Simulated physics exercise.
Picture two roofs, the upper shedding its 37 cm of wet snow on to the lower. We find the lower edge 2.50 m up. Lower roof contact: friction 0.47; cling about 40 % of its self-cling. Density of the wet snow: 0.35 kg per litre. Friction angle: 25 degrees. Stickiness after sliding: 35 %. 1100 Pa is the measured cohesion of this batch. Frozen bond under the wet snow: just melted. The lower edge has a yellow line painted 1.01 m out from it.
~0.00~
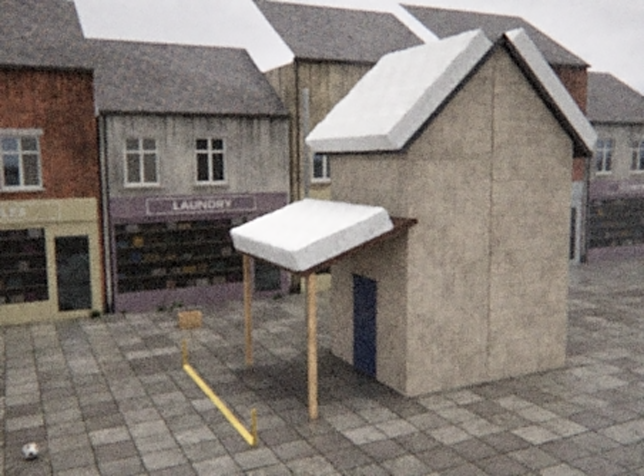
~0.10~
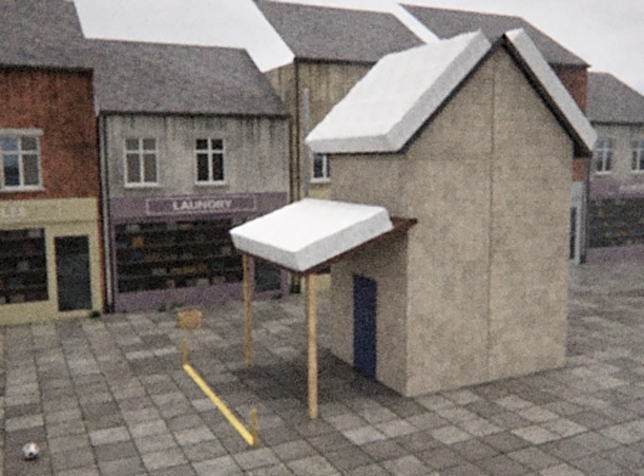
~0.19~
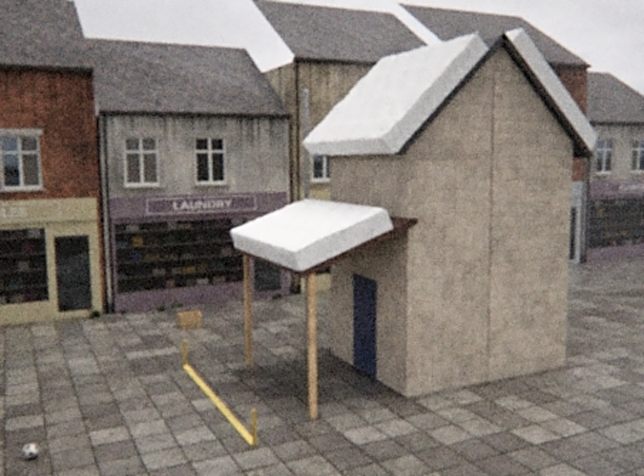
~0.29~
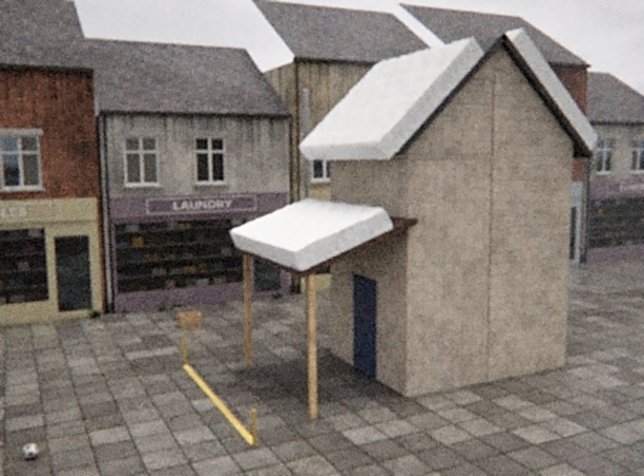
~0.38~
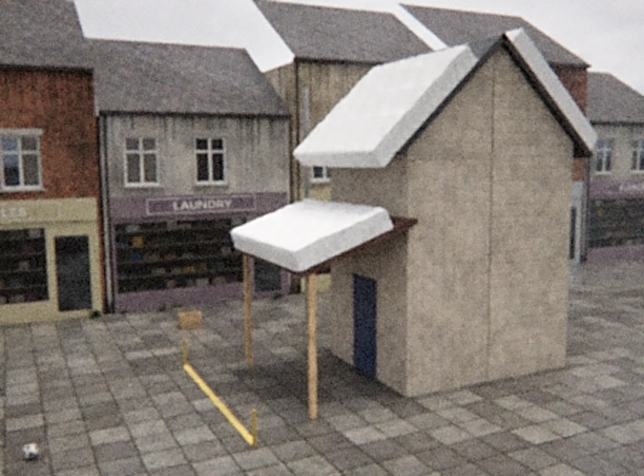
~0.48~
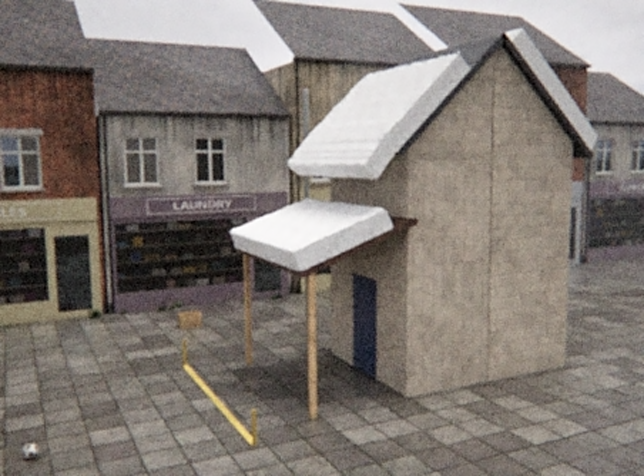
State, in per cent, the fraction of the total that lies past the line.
59 per cent.
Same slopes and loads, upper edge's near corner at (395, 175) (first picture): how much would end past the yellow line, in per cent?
45 %, roughly.
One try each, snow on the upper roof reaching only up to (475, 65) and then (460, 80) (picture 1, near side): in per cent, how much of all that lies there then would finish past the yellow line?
50 %, then 40 %.
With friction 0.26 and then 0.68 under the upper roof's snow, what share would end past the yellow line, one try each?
I'd say 50 %, followed by 16 %.
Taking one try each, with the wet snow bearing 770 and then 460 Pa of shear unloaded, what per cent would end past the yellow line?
In order: Around 60 % and around 60 %.
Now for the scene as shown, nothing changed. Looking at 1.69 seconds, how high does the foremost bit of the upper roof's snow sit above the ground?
0.0 m, roughly.
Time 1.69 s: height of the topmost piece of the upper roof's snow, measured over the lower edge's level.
0.8 m or thereabouts.
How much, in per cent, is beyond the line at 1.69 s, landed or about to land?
About 40 %.
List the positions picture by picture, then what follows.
The first picture shows foremost bit of the wet snow at (398, 147).
The second picture shows foremost bit of the wet snow at (397, 148), its middle shifted 2.5 cm, 1 % of it past the upper edge, in one piece.
The third picture shows foremost bit of the wet snow at (394, 151), its middle shifted 10 cm, 4 % of it past the upper edge, in one piece.
The fourth picture shows foremost bit of the wet snow at (390, 157), its middle shifted 23 cm, 9 % of it past the upper edge, in one piece.
The fifth picture shows foremost bit of the wet snow at (383, 138), its middle shifted 41 cm, 16 % of it past the upper edge, in one piece.
The sixth picture shows foremost bit of the wet snow at (375, 150), its middle shifted 65 cm, 25 % of it past the upper edge, in one piece.
After 1.04 s, none is below the lower edge and 0 % is past the line.
After 1.69 s, 53 % is below the lower edge and 40 % is past the line.
After 2.35 s, 74 % is below the lower edge and 59 % is past the line.
After 3.00 s, 74 % is below the lower edge and 59 % is past the line.
After 3.30 s, 74 % is below the lower edge and 59 % is past the line.
